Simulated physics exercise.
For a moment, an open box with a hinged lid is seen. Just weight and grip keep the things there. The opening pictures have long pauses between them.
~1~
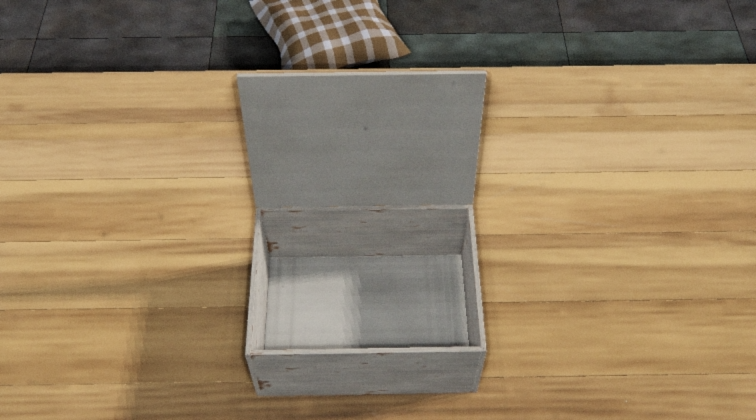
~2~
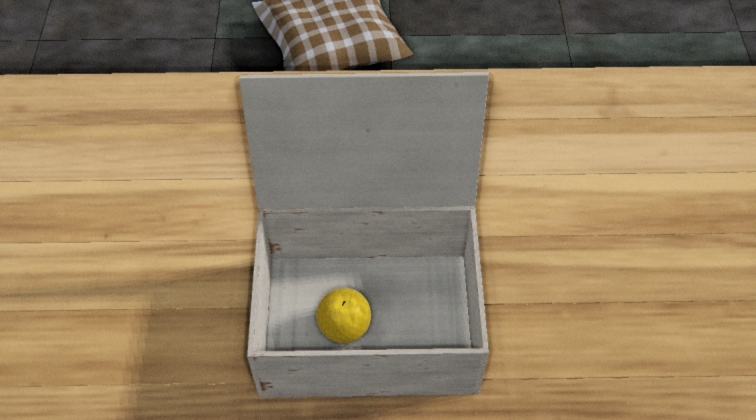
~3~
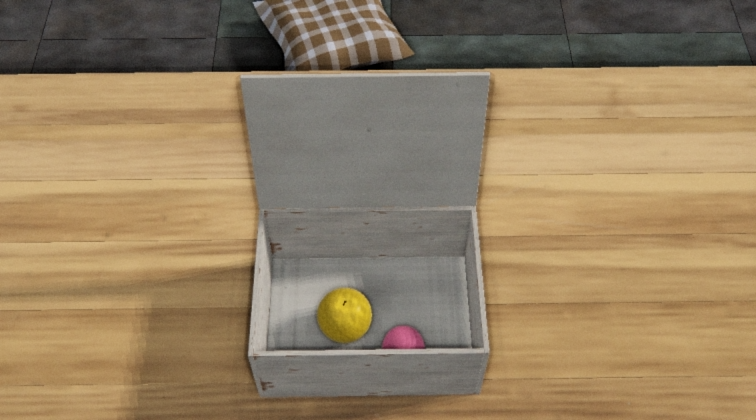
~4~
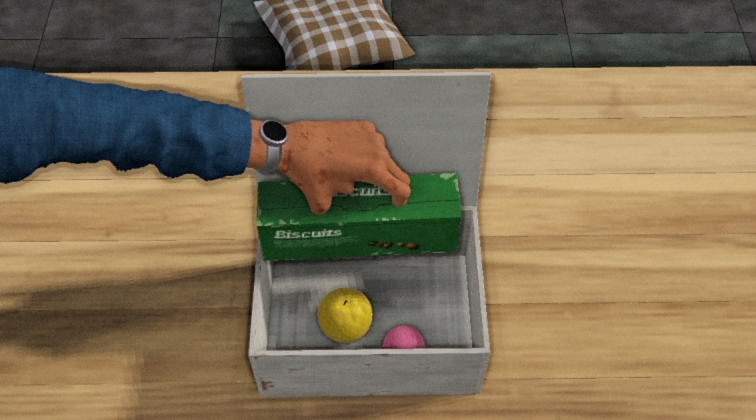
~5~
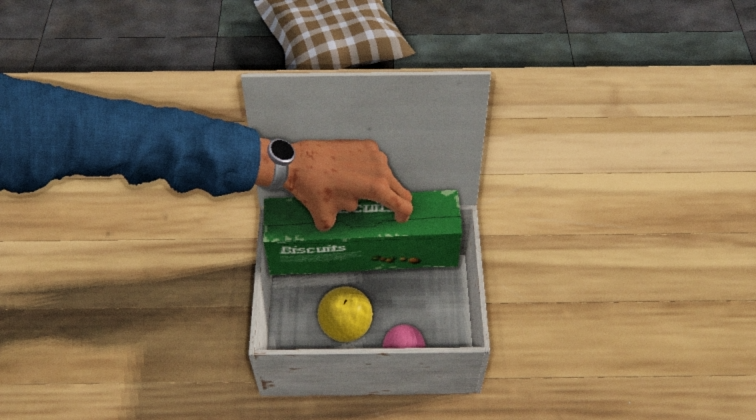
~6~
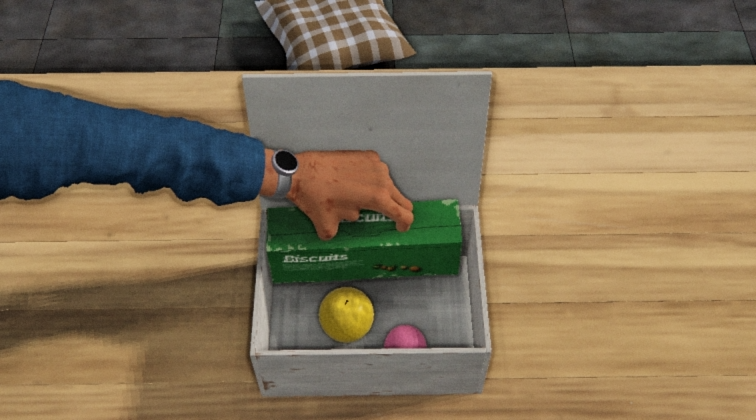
Hand lowering a green biscuits carton into an open hinged-lid box, after a yellow fruit and a pink ball appear inside.
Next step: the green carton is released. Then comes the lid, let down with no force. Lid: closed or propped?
Sure enough, it gets closed.
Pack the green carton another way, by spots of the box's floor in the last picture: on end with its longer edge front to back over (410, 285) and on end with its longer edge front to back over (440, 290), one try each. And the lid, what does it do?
On the first try the lid remains open; on the second it remains open.
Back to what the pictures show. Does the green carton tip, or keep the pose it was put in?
Looking at the last picture, the green carton is left as set.
Then, 0.40 s later than the last frame, green carton moved a little near (365, 264); yellow apple moved about its own width.
Then, 1.50 s later than the last frame, lid 66° above the rim; green carton moved a little near (365, 265); yellow apple moved a little.
Then, 1.90 s later than the last frame, lid 20° above the rim; green carton moved a little near (365, 265); yellow apple moved a little.
When it is over, lid shut; moved from the start, green carton; the other 2 as before. End places, in pixels of the last picture, green carton near (365, 265).
